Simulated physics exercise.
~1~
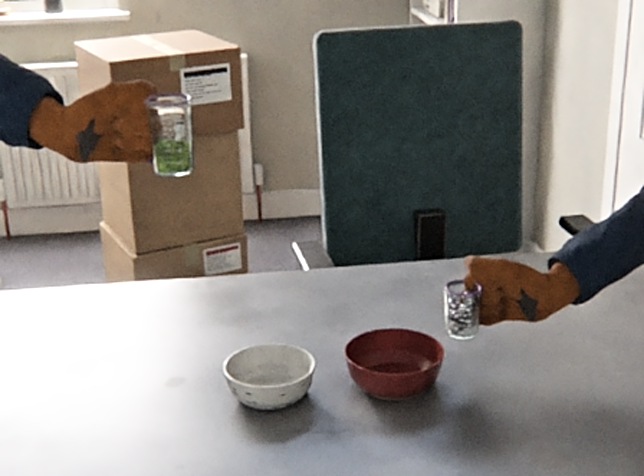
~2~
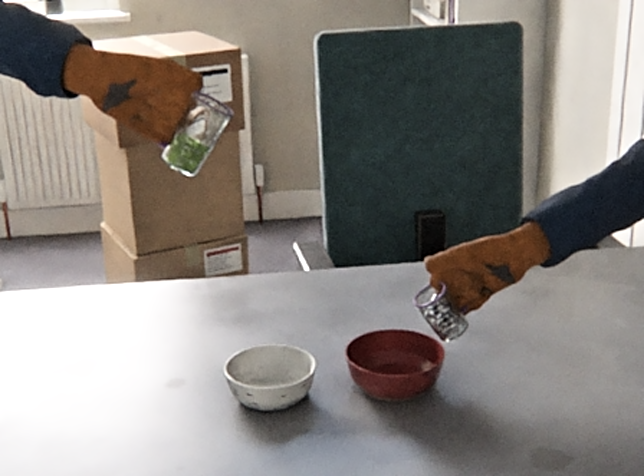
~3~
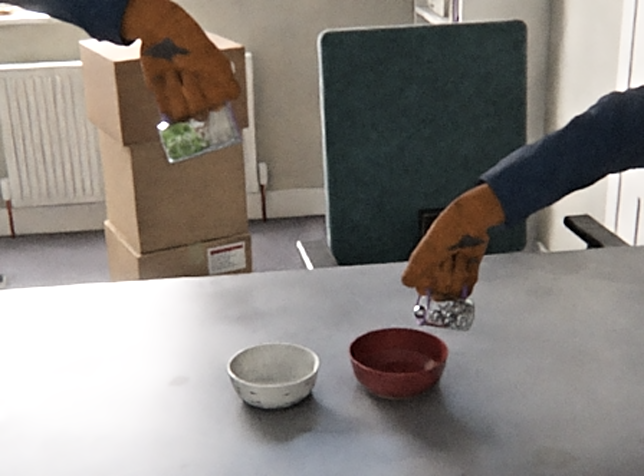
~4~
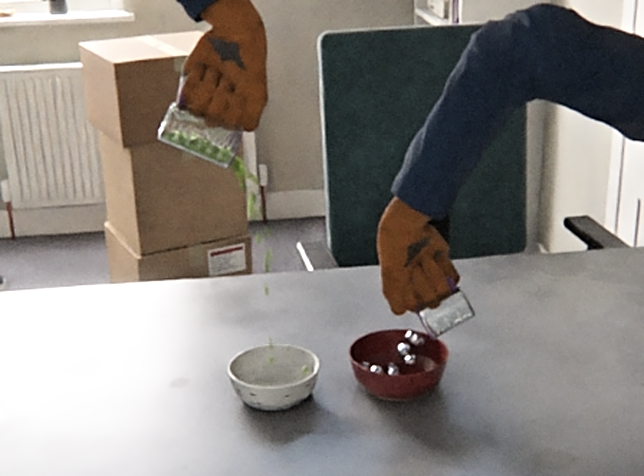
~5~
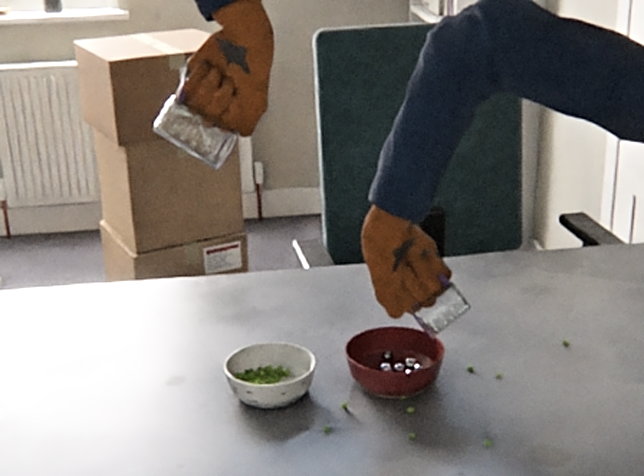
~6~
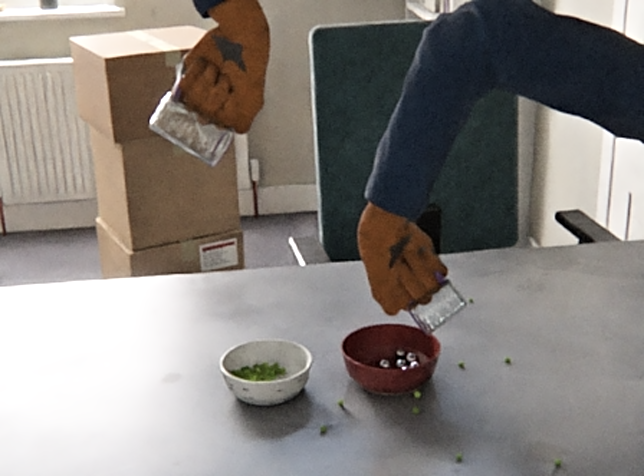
Two gloved hands tipping clear cups over bowls, green bits scattering around the white left one, shiny beads all landing in the red.
